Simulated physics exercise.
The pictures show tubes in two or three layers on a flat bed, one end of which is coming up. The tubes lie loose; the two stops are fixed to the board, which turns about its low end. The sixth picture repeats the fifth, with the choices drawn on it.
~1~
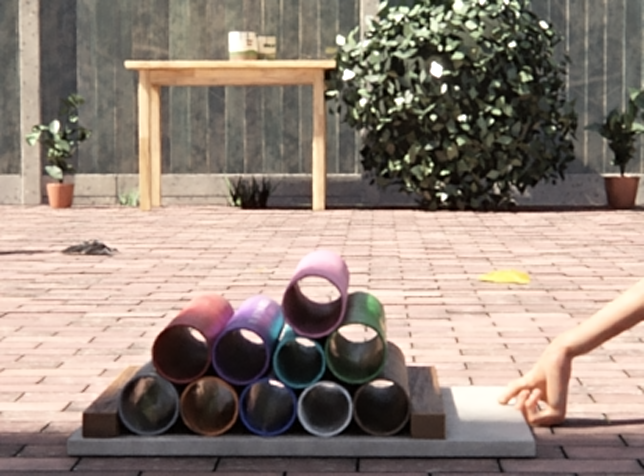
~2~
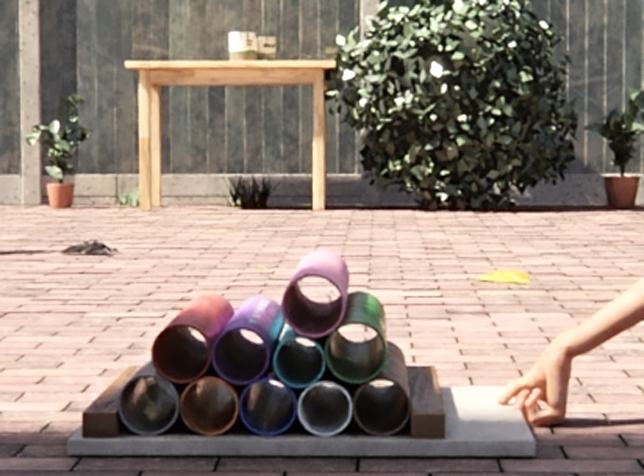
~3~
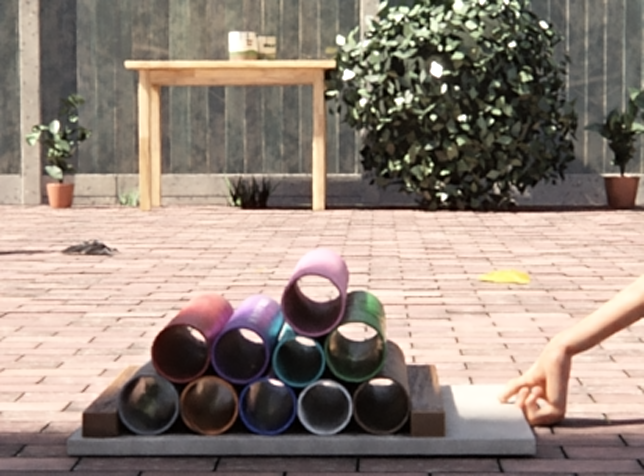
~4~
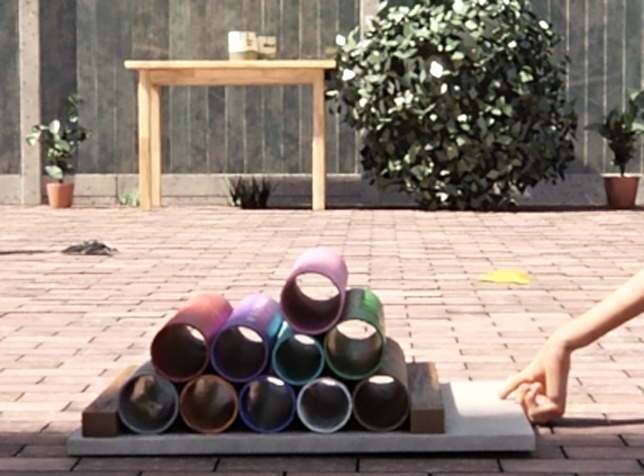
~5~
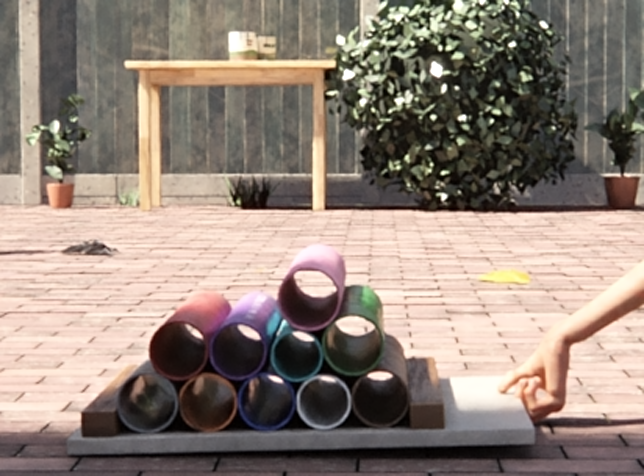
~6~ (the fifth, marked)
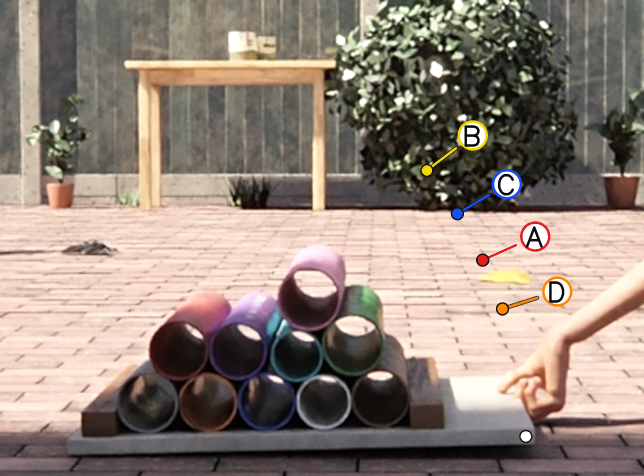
A hand slowly raising the right end of a pale board, slightly tilting a stack of colourful tubes on a brick patio.
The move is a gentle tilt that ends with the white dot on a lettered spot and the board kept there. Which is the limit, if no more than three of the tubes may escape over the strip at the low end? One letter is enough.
At most to A.
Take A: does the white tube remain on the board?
Yes, with A.
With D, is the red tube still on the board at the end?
The red tube: Yes.
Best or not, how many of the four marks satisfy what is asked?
The number is two.
On the copy, A at (483, 260); B at (427, 171); C at (458, 213); D at (502, 309); the white dot at (526, 437).
On A. First, board at 15°.
Then, board at 24°.
Finally, board at 24°, one over the low batten (pink).
By contrast, B five over the low batten; C five over the low batten; D none over the low batten.
